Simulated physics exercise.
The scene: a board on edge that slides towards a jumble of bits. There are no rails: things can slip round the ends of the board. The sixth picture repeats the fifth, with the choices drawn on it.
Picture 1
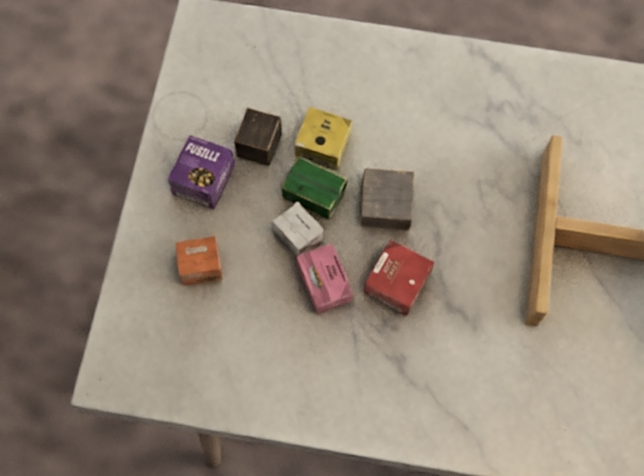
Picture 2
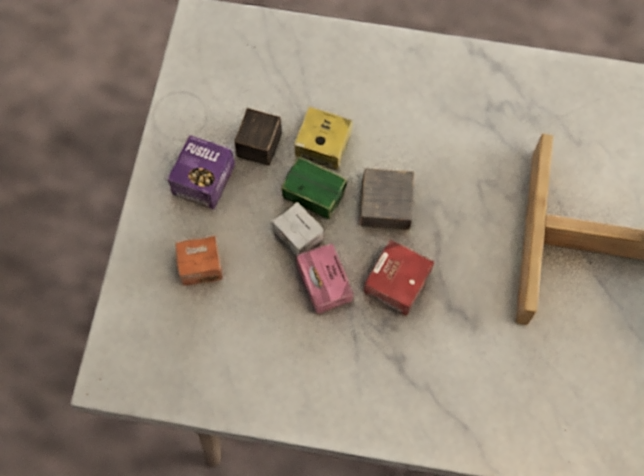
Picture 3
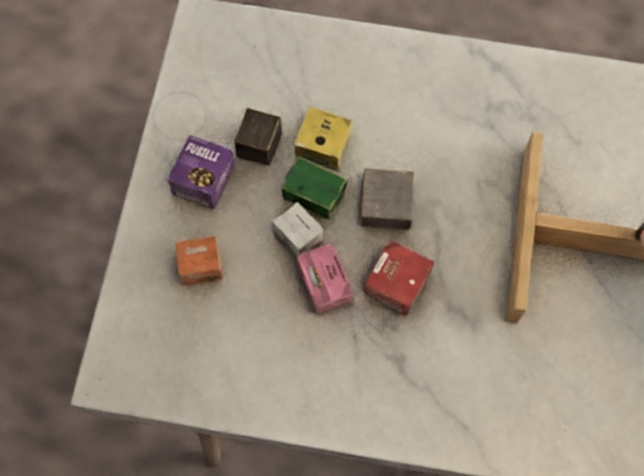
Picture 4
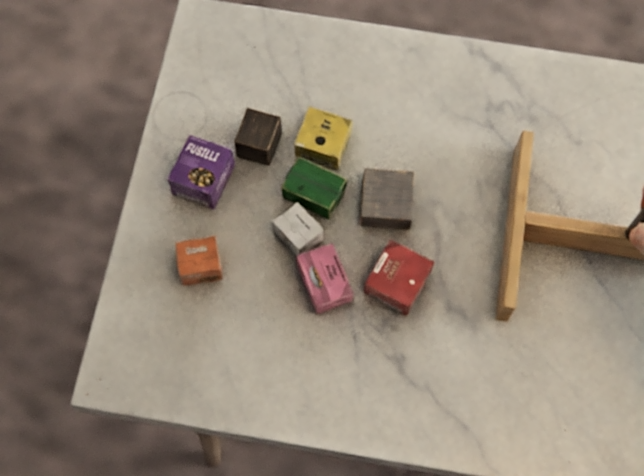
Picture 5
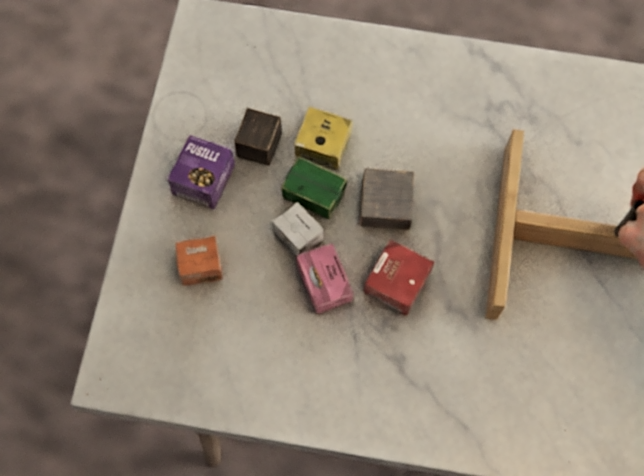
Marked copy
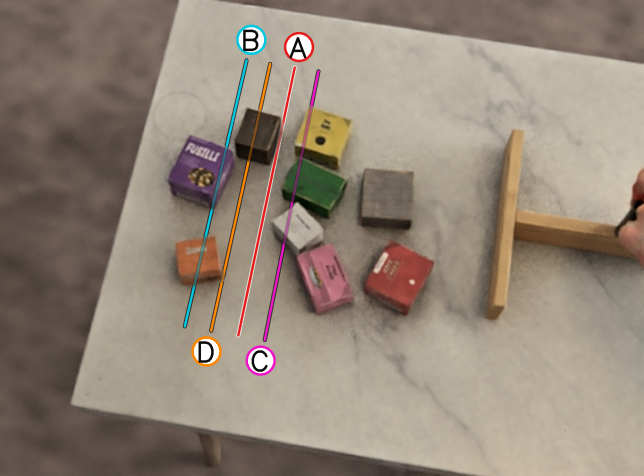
A pale marble-topped table stands over a blurred brownish floor, seen from above at a slight tilt. Small boxes sit scattered on its left half: purple, dark brown and yellow towards the back, green, grey and white in the middle, orange, pink and red nearer the front. From the right, a T-shaped wooden board slides slowly left, a hand coming into view gripping its handle, while the boxes stay still.
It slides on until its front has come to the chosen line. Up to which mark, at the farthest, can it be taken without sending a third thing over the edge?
Line B.
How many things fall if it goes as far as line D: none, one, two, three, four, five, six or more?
In all, one.
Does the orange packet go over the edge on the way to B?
Yes.
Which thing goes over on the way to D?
The purple packet goes over.
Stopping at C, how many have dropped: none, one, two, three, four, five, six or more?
The count is none.
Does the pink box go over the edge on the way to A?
No.
On the marked copy, A at (268, 194); B at (217, 186); C at (293, 198); D at (242, 190).
Taking B. A third of the way, board (404, 198); pink box (308, 279); red packet (354, 280).
Two thirds of the way, board (299, 181); purple packet (167, 167); orange packet (164, 255).
When it is over, board (219, 168); purple packet over the edge; orange packet over the edge; two fallen.
As for the rest, A is within the limit but short; C is within the limit but short; D is within the limit but short.
